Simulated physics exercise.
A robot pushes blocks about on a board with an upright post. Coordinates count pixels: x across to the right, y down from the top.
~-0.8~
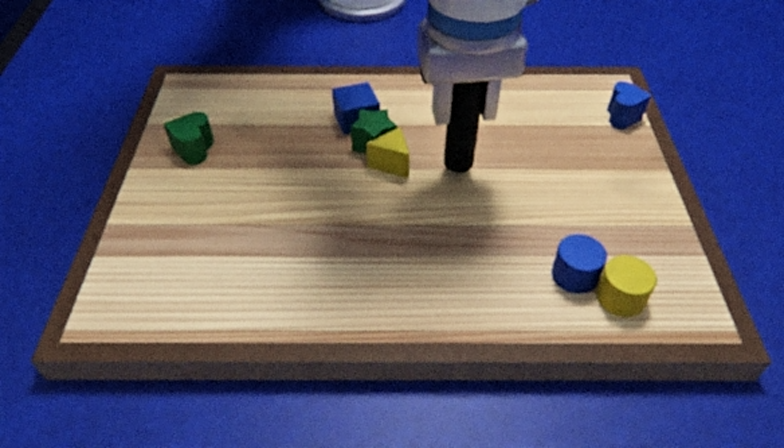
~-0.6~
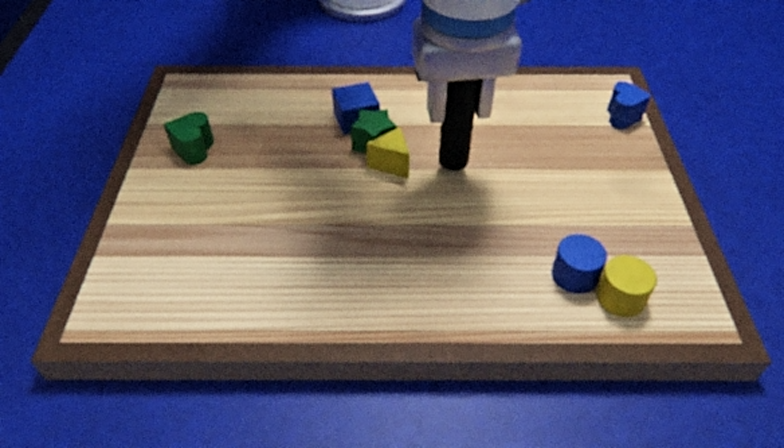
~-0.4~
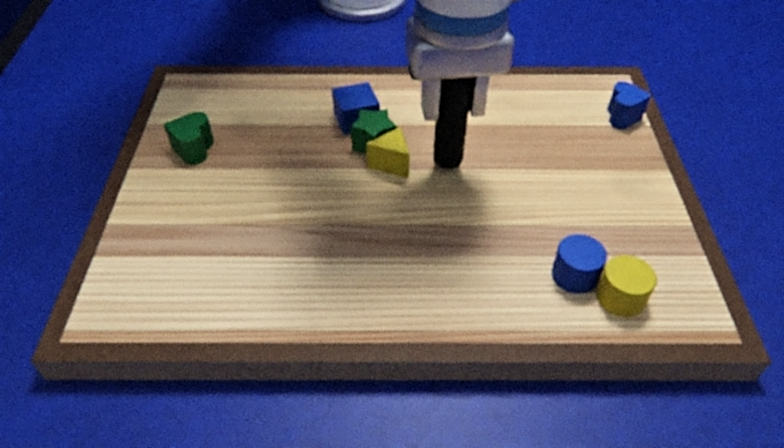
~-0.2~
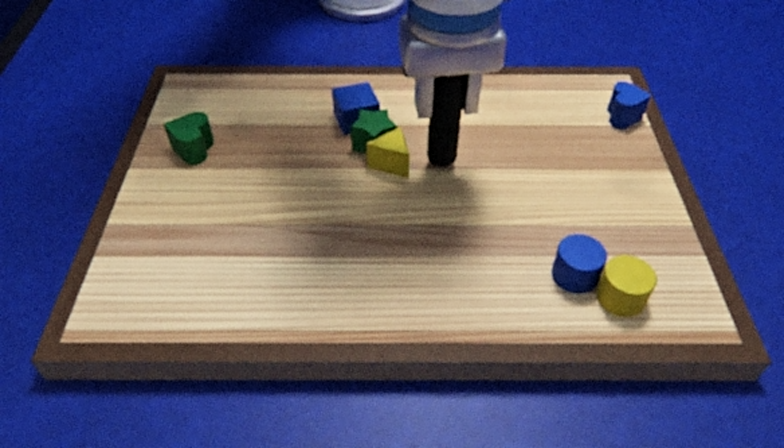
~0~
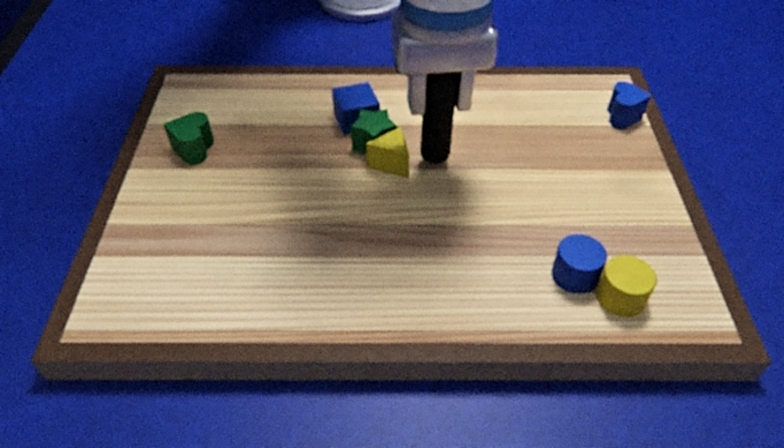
A robot arm with a black upright post stands over a striped wooden board on a blue surface, seen from above the near edge by a still camera. A green heart sits at left, a blue block, green star and yellow triangle cluster near the top, another blue block at upper right, and blue and yellow round blocks at lower right. The post slides slowly left towards the cluster, touching nothing.
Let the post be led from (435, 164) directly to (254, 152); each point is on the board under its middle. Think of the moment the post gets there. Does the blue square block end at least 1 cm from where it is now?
Yes - that is the case.
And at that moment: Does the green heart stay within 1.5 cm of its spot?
Yes, that is what happens.
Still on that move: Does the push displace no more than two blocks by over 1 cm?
Answer: No.
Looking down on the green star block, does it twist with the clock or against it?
That block twists clockwise.
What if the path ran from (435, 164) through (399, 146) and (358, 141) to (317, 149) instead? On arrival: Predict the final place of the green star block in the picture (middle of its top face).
I predict (283, 129).
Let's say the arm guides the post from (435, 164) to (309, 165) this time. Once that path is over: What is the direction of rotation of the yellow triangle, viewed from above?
It twists against the clock when seen from above.
The first path, step by step. One third of the way, post at (374, 151); blue square block at (351, 92), turned 15° clockwise; green star block at (357, 117); yellow triangle at (350, 148), turned 15° anticlockwise.
Two thirds of the way, post at (312, 147); blue square block at (348, 88), turned 40° clockwise; green star block at (328, 112), turned 55° clockwise; yellow triangle at (331, 153), turned 70° anticlockwise.
At the end, post at (252, 143); green heart not moved; blue square block at (348, 88), turned 40° clockwise; green star block at (328, 112), turned 55° clockwise; yellow triangle at (331, 153), turned 70° anticlockwise.
